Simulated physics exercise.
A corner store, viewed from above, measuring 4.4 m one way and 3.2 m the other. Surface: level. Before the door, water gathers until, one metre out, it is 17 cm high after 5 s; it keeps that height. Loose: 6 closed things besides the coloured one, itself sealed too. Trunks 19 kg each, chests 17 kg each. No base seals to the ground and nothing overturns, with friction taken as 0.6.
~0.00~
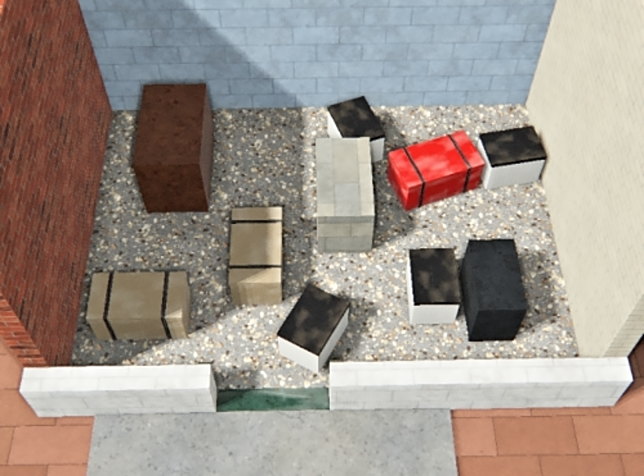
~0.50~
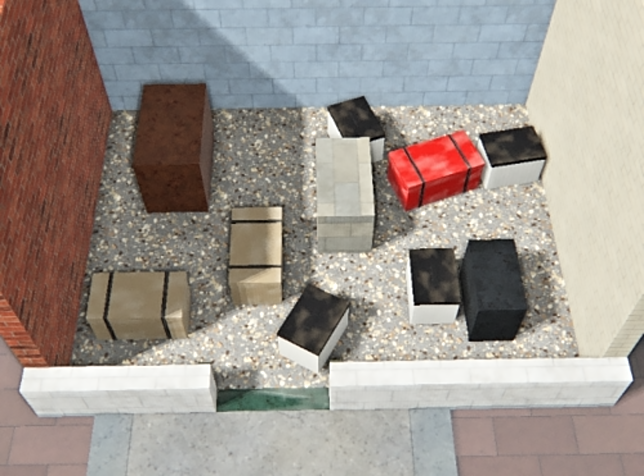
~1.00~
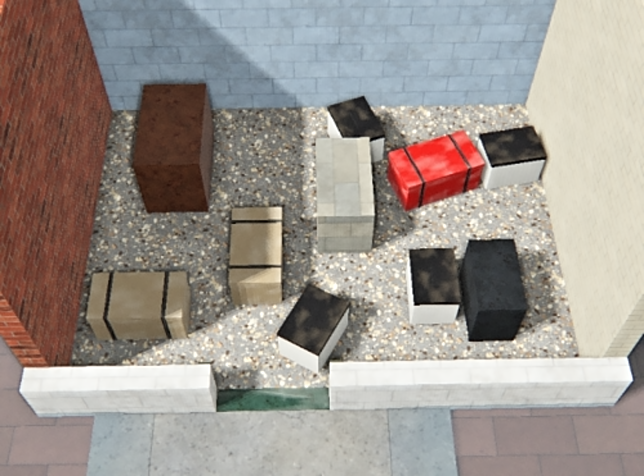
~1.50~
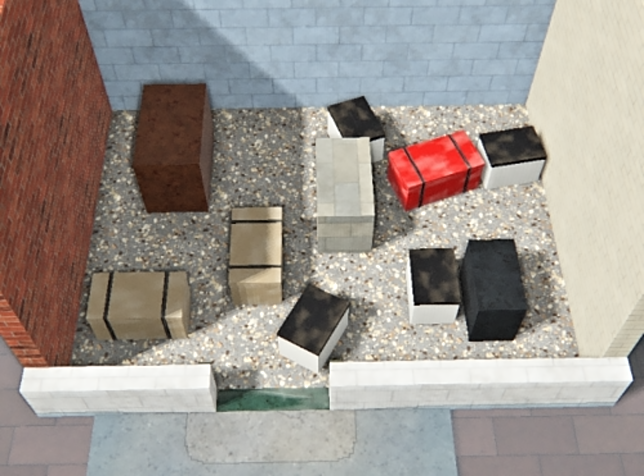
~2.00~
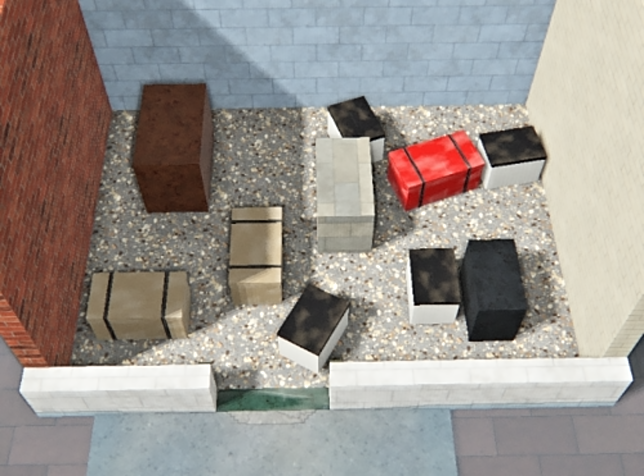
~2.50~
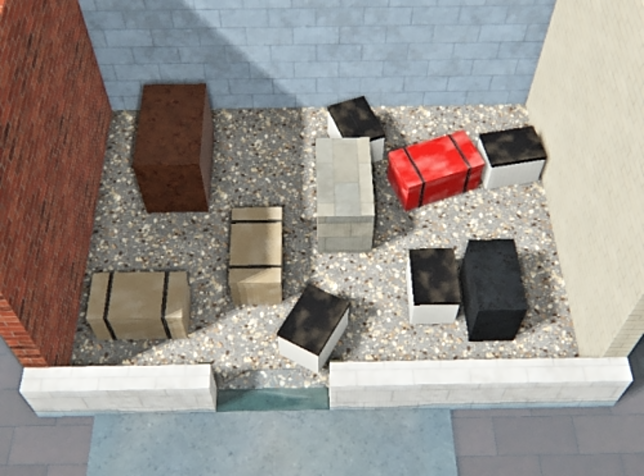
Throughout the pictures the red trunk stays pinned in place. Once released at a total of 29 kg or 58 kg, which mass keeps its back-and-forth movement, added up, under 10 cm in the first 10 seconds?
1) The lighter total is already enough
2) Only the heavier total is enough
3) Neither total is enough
1.
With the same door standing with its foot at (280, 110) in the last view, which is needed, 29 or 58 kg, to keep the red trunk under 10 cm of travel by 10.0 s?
With that change, the lighter one suffices.
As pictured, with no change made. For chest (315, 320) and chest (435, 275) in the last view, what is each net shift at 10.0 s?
They sit 30 cm and 0 cm away, in the order given.
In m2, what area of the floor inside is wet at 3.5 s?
Some 1.0 m2 of it.
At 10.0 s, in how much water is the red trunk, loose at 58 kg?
Depth: Approx. 3 cm.
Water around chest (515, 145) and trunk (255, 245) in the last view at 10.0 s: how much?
Some 4 cm at the first, some 11 cm at the second.
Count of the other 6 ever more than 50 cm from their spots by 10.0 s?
Count: 1.
After 3.5 s the red trunk would be 0 cm from its start with 29 kg and 0 cm from its start with 58 kg; 0 cm of water round it then.
After 4.5 s the red trunk would be 0 cm from its start with 29 kg and 0 cm from its start with 58 kg; 0 cm of water round it then.
After 7.0 s the red trunk would be 0 cm from its start with 29 kg and 0 cm from its start with 58 kg; 0 cm of water round it then.
After 10.0 s the red trunk would be 0 cm from its start with 29 kg and 0 cm from its start with 58 kg; 3 cm of water round it then.
